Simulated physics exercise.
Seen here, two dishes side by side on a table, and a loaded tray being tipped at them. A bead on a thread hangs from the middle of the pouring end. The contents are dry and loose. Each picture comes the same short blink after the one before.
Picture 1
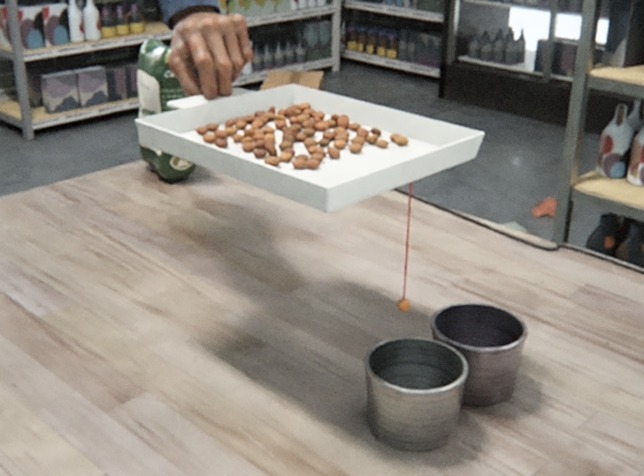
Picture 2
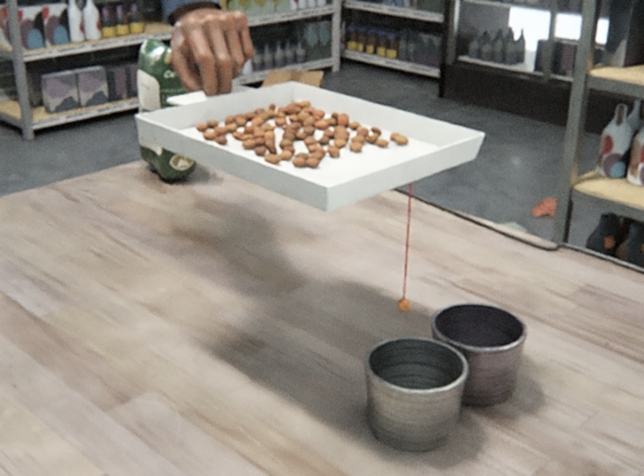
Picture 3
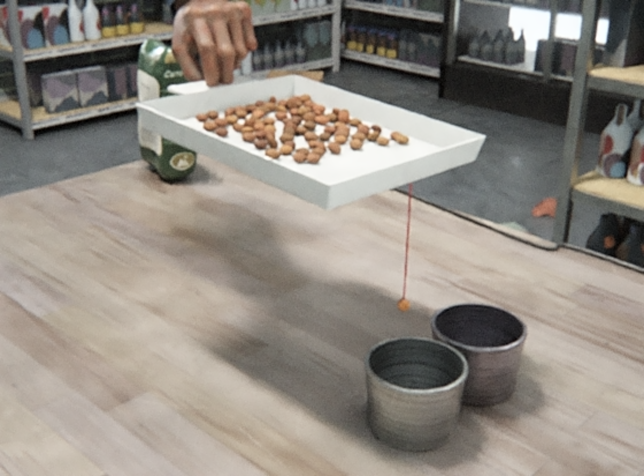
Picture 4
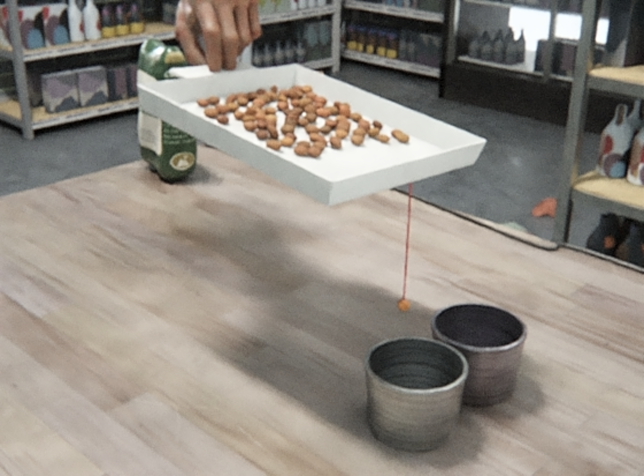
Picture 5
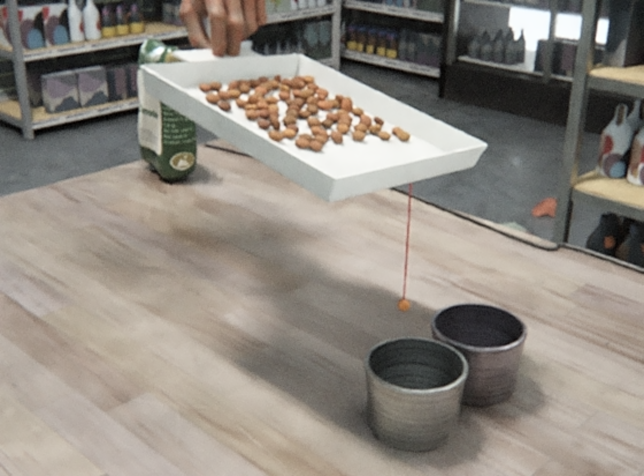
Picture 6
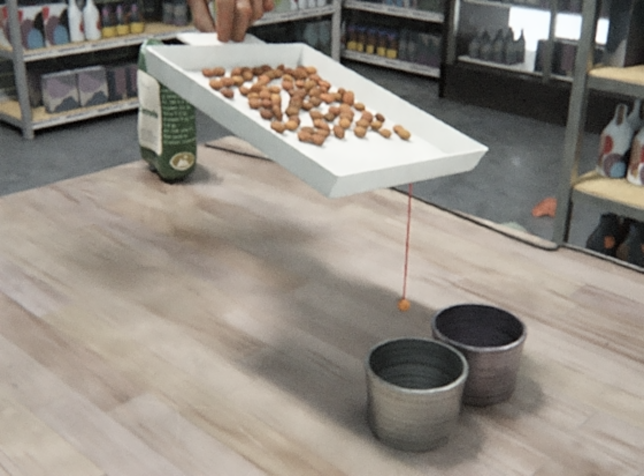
A hand at the upper left grips the far end of a white tray of brown kibble above a pale wooden table, seen from slightly above in a room lined with stocked shelves. A green bottle-like container stands behind the tray, an orange bead hangs on a red thread, and two dark grey dishes sit at lower right. The hand lifts the tray's far end slightly, tilting it gradually toward its right corner, while the camera stays still.
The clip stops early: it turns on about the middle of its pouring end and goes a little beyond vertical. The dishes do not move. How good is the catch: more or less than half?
They take less than half between them.
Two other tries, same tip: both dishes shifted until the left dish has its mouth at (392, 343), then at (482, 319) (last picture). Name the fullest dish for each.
First the right-hand dish, then the left-hand dish.
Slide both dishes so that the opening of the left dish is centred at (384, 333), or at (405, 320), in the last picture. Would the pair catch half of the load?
The first try: Above a half. The second: Most of it.
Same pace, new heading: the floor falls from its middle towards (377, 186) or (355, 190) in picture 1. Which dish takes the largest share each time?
At the first place left, at the second left.
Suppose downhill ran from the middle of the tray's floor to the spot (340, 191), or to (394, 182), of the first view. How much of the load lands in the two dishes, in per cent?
Roughly 10 per cent, and 70 per cent.
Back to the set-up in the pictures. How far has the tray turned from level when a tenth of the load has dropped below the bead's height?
At some 75 degrees.
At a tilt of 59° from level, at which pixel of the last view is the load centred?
At about (438, 158).
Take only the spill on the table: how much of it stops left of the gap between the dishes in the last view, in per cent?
About 30 per cent.
Soon, tray tipped steeply; nearly all on the tray; a stray few in the air.
A while on, tray tipped right over; about half on the tray; a small part in the right dish; about a quarter outside both; a small part in the air.
Towards the end, tray tipped past a quarter turn; about a quarter in the right dish; most outside both.
Finally, tray tipped past a quarter turn; none in the left dish; about a quarter in the right dish; most outside both.
